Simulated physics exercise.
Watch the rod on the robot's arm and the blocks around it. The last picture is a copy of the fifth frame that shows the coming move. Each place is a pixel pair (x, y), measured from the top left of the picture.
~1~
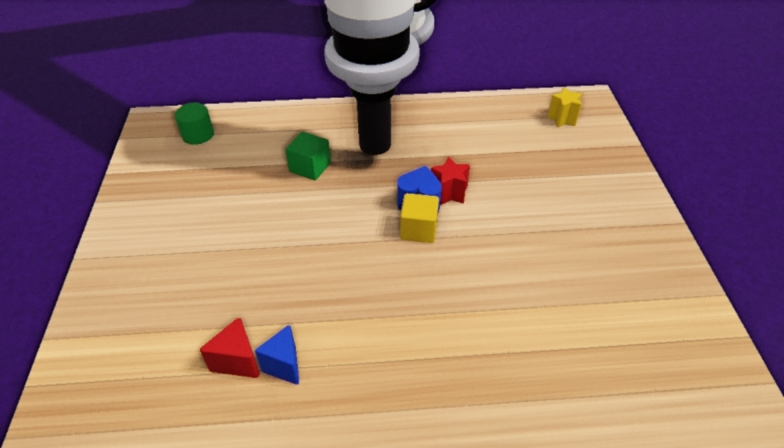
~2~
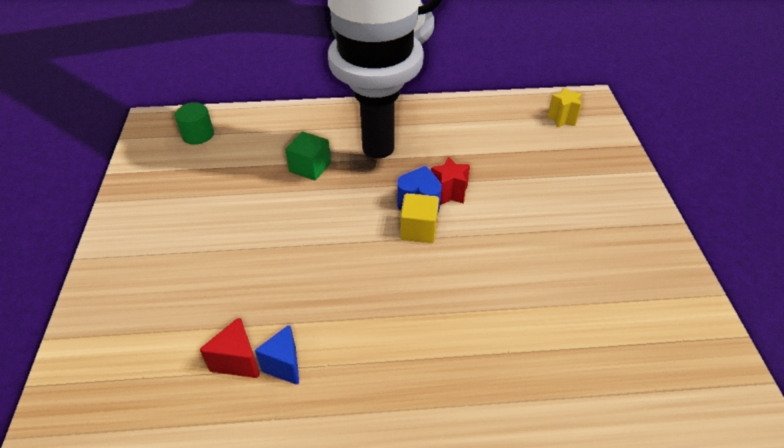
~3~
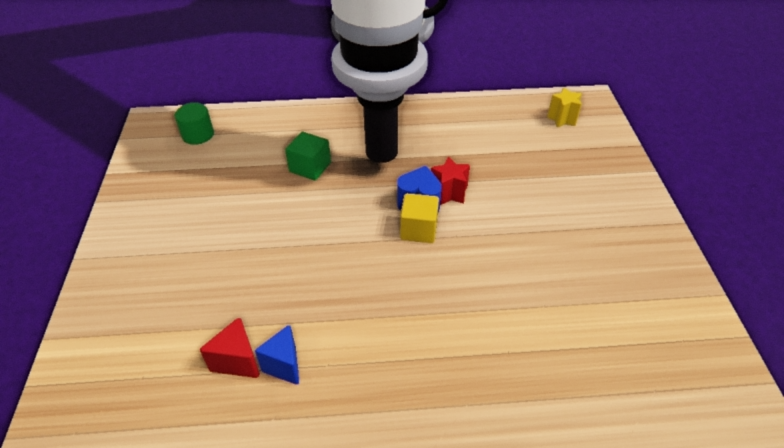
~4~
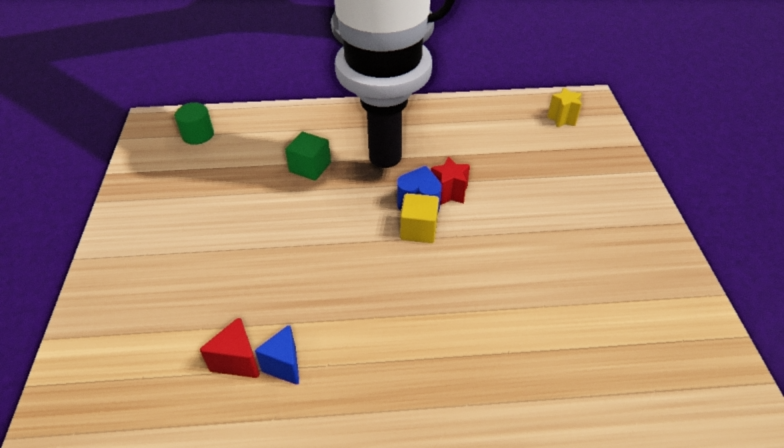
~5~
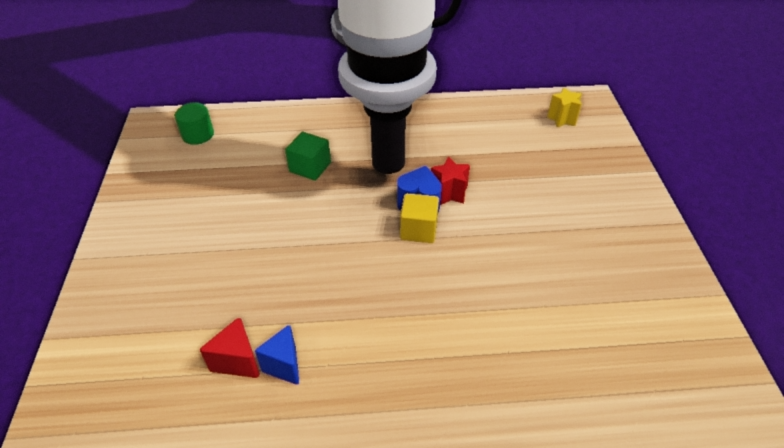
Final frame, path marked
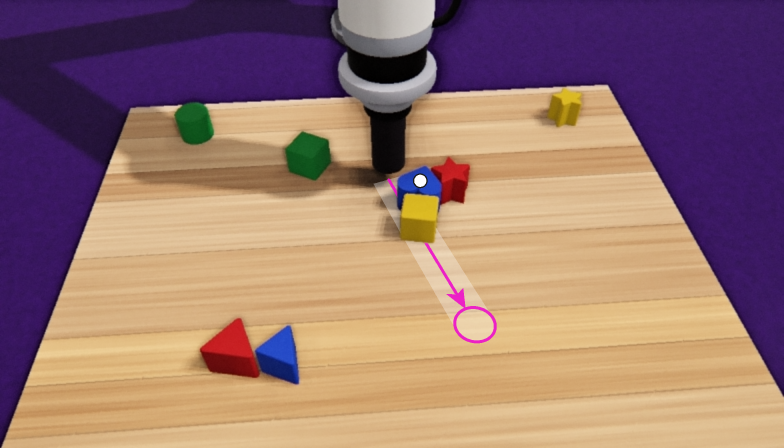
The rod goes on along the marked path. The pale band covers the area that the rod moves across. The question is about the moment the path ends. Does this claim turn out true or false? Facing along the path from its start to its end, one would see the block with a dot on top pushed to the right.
That claim is false.
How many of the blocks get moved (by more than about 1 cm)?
There will be two blocks that move more than 1 cm.
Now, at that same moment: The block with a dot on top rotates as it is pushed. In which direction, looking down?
It twists against the clock when seen from above.
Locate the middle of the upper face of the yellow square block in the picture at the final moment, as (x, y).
That would be at about pixel (464, 336).
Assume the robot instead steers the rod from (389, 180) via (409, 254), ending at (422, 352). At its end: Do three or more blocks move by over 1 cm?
Final answer: No.
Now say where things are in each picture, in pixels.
In the first frame, rod's lower end (375, 145); yellow square block (420, 206); blue heart block (420, 181); red star block (452, 170).
In the second frame, rod (378, 149); blocks still.
In the third frame, rod (382, 153); blocks still.
In the fourth frame, rod (385, 158); blocks still.
In the fifth frame, rod (389, 163); yellow square block (420, 206); blue heart block (420, 181); red star block (452, 170).
Drawn move, from (389, 180) to (475, 324); the dot is on the blue heart block.
What follows on the original path. One third of the way, rod (414, 206); yellow square block (431, 229), turned 25° clockwise; blue heart block (449, 202), turned 50° anticlockwise.
Two thirds of the way, rod (443, 253); yellow square block (449, 279), turned 60° clockwise; blue heart block (459, 209), turned 90° anticlockwise.
At the end, rod (478, 309); yellow square block (464, 336), turned 125° clockwise; blue heart block (459, 209), turned 90° anticlockwise; red star block still.
